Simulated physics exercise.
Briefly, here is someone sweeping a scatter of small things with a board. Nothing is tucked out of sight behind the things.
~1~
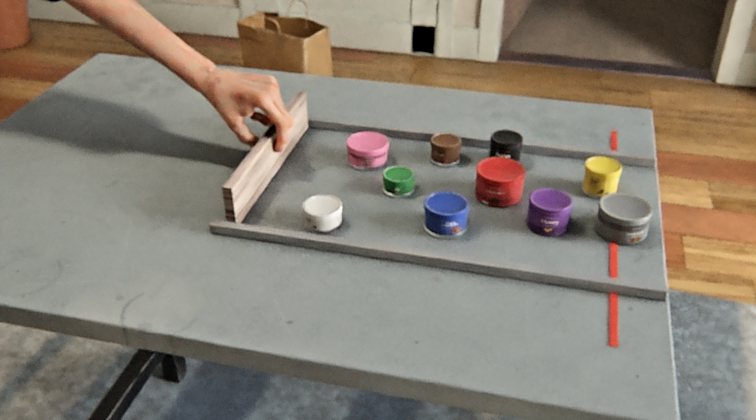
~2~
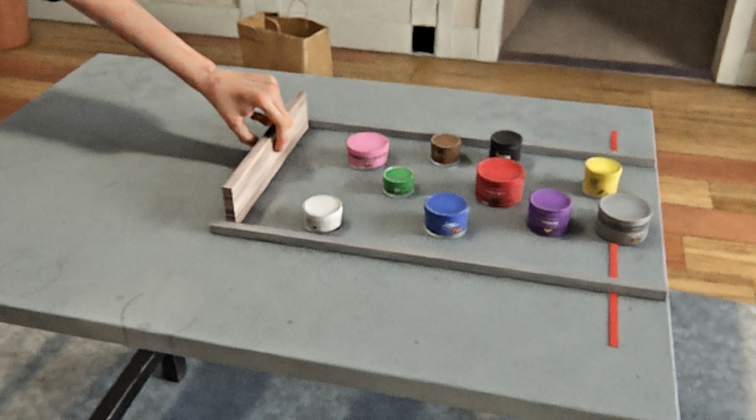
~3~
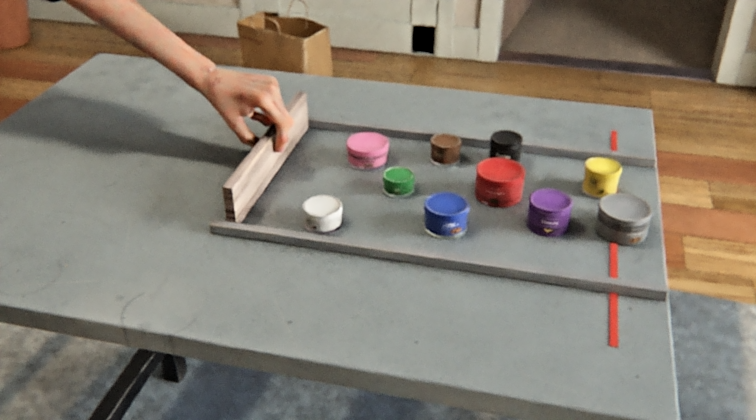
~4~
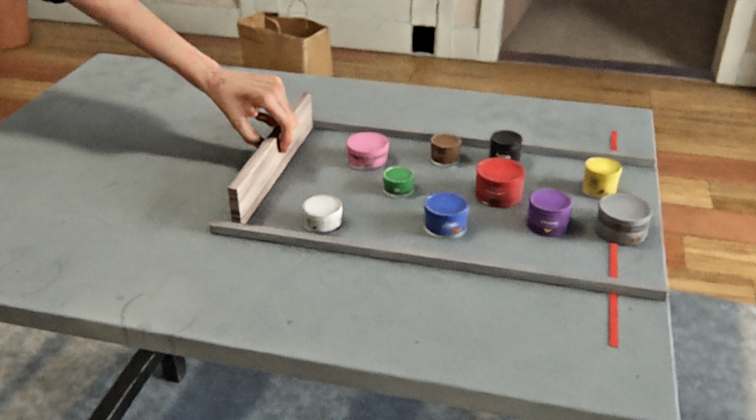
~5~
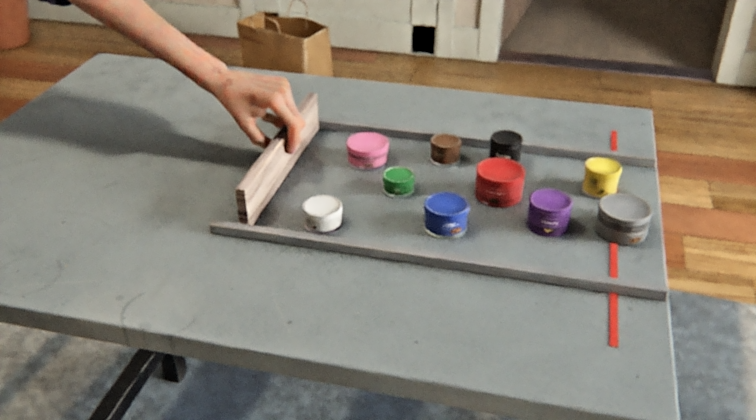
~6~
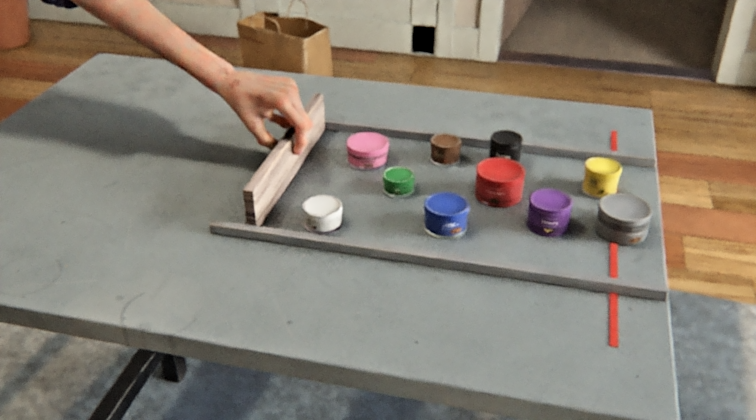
A hand grips a wooden board standing on edge at the left of a grey table, seen from above at an angle in a room with a wood floor. Between two thin rails sit pink, brown, black, green, white, blue, red, purple, yellow and grey pots, with red tape at the right. The board slides slightly right while the pots and the camera stay still.
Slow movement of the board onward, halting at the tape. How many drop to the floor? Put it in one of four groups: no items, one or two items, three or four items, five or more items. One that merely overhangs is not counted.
Well, what drops off the end works out to five or more of them.
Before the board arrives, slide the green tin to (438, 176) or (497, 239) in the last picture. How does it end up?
First: Safe; second: Gone.
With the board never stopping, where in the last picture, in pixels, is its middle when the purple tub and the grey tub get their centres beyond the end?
Estimated middle: (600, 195), and (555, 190) for the other.
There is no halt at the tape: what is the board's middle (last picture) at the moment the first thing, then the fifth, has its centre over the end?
For the first, roughly (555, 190); for the next, roughly (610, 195).
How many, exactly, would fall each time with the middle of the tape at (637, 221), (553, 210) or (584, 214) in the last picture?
Per try: 5; 0; 1.
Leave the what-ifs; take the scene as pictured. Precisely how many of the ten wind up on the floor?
5 in total.
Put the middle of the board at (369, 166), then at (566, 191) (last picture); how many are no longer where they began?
At first I count 2, and then 10.
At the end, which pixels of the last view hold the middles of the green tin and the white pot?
Same order as the question: First (632, 214), second (637, 268).
Early on, none off yet; grey tub at rest near (623, 219); yellow pot at rest near (601, 179); purple tub at rest near (549, 213).
Finally, the number that fall off is five or more; lost, black tub, red tub, purple tub, yellow pot and grey tub.
